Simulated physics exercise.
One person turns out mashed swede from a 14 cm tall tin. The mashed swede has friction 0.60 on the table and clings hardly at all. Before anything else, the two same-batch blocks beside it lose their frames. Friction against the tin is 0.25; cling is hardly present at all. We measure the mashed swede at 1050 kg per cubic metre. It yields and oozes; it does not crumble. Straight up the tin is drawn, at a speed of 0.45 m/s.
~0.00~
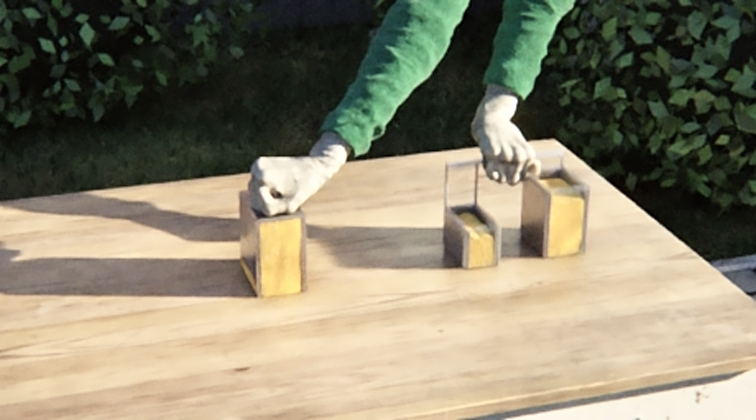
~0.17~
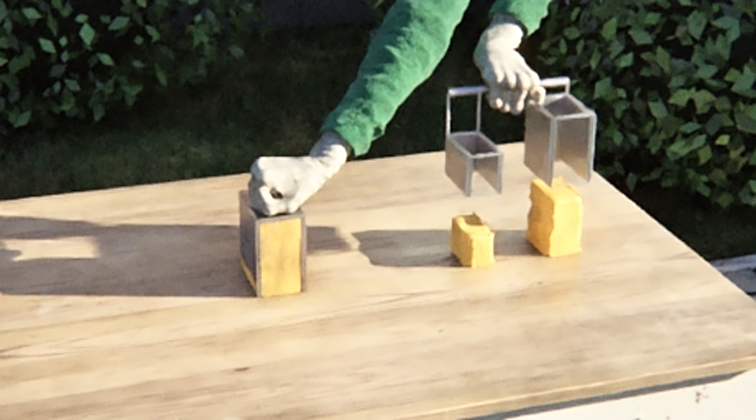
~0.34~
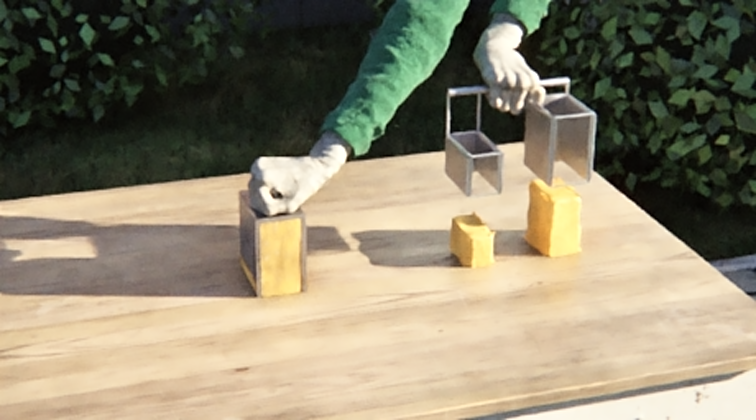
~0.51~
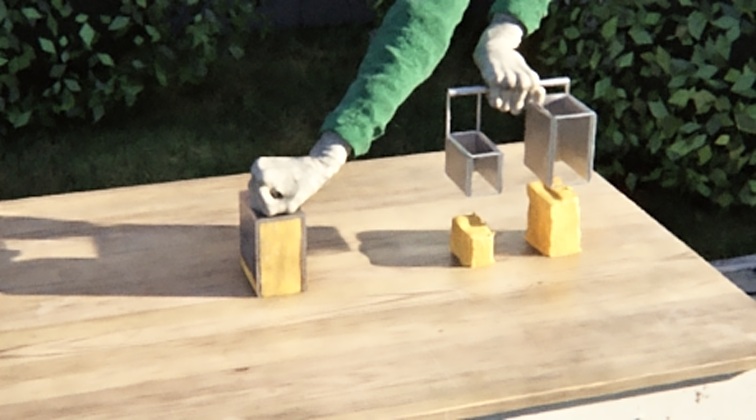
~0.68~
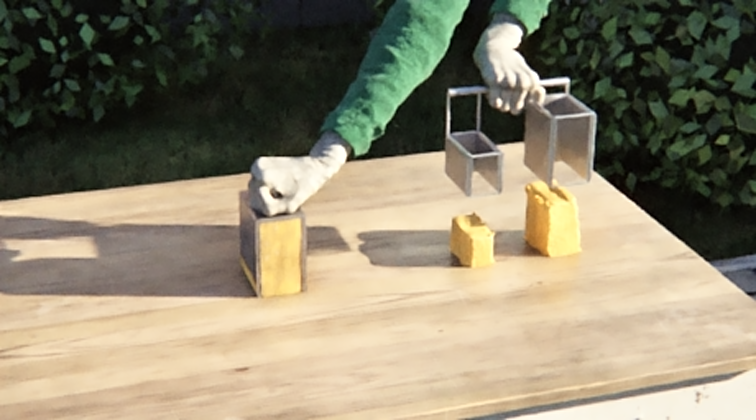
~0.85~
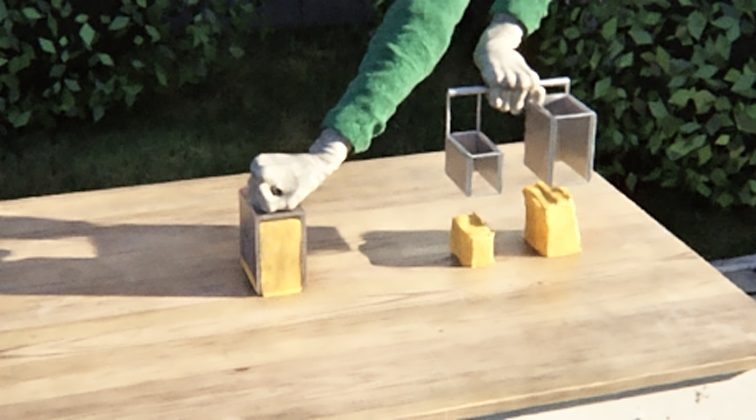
Green-sleeved person lifting two joined metal moulds off yellow mashed blocks, the taller slumping slightly, while the left hand rests on another tin.
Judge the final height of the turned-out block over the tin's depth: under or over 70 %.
It lands past 70 percent.
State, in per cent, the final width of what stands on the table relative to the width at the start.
Around 140 % of the starting width.
By 1.05 s, the tin is up by 9.0 cm.
By 1.29 s, the tin is up by 20 cm; what stands on the table is 86 % of the tin's depth.
By 1.53 s, the tin is up by 26 cm; what stands on the table is 85 % of the tin's depth.
By 1.77 s, the tin is up by 26 cm; what stands on the table is 85 % of the tin's depth.
By 2.20 s, at the end, the tin is up by 26 cm; what stands on the table is 84 % of the tin's depth.
